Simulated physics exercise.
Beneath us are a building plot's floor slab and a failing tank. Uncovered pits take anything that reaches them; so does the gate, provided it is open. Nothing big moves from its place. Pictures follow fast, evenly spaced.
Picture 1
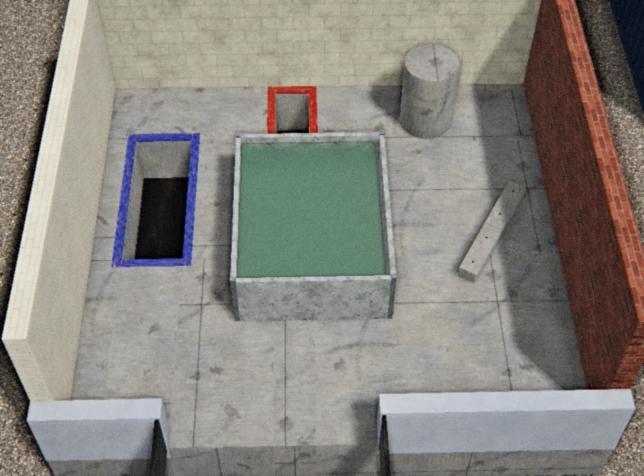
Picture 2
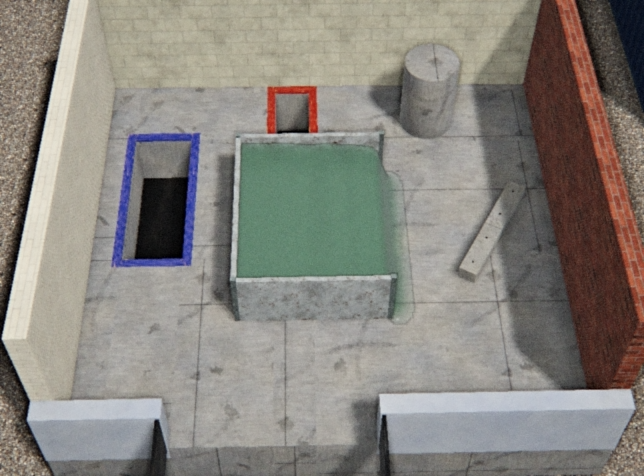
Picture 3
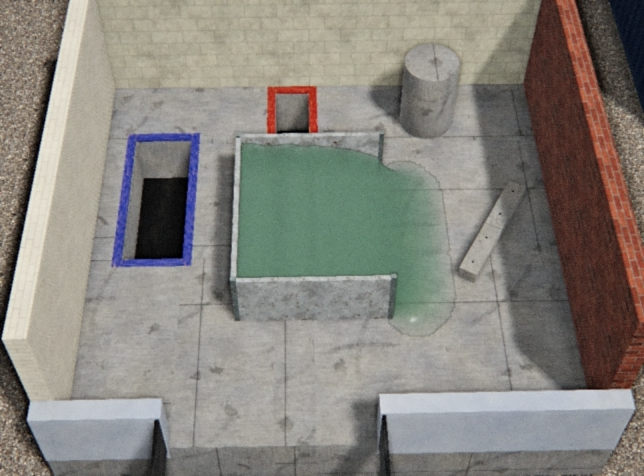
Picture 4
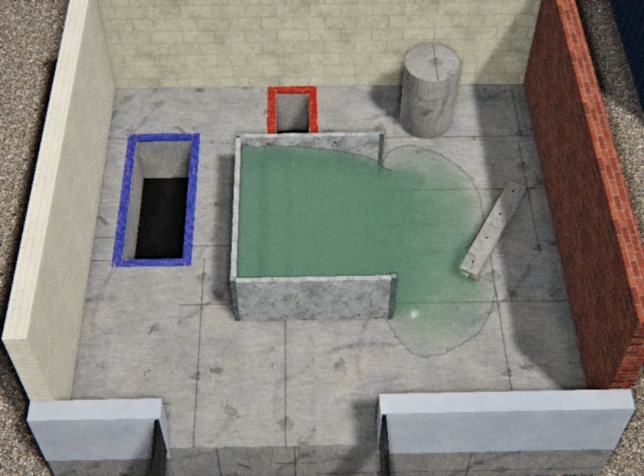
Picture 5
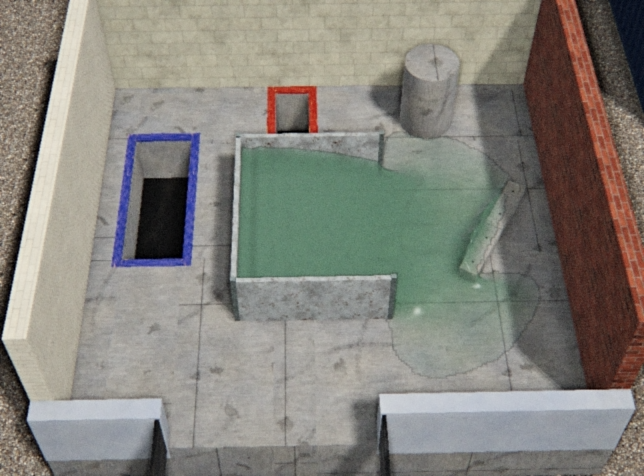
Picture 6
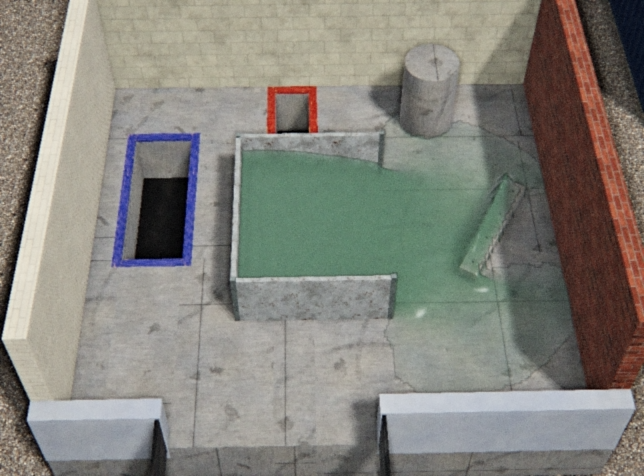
Green water pours from the tank's open right side and spreads around a slanted concrete beam.
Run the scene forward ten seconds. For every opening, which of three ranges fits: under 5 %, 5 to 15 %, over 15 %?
One by one: The gate is going to swallow a share of five up to fifteen per cent. The blue pit is going to swallow a share of five up to fifteen per cent. The red pit is going to swallow a share past fifteen per cent.
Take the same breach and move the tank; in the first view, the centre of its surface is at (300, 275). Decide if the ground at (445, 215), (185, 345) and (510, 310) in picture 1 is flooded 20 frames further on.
Well, first one got wet, second one stays dry, third one got wet.
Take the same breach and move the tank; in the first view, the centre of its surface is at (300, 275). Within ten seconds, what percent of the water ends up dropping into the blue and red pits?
Within ten seconds the blue pit collects 4 percent of the total and the red pit 25 percent.
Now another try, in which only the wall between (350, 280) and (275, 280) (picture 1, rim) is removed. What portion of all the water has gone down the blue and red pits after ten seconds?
Result - blue: 0 %; red: 0 %.
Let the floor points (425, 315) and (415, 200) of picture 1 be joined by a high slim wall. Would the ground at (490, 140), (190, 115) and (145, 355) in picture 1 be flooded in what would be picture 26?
Same order as asked - soaked, unsoaked, unsoaked.
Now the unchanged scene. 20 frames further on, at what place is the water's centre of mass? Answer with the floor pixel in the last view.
Point: (442, 234).
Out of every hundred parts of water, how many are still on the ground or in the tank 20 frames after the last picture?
96 %.
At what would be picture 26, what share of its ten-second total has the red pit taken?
My estimate is close to 25 per cent.
A moment on, water covers 40 % of the floor; the gate 0 %, the blue pit 0 %, the red pit 0 %.
Next, water covers 40 % of the floor; the gate 0 %, the blue pit 0 %, the red pit 0 %.
Then, water covers 65 % of the floor; the gate 0 %, the blue pit 0 %, the red pit 5 %.
Later, water covers 85 % of the floor; the gate 3 %, the blue pit 2 %, the red pit 13 %.
In the end, water covers 90 % of the floor; the gate 9 %, the blue pit 8 %, the red pit 20 %.
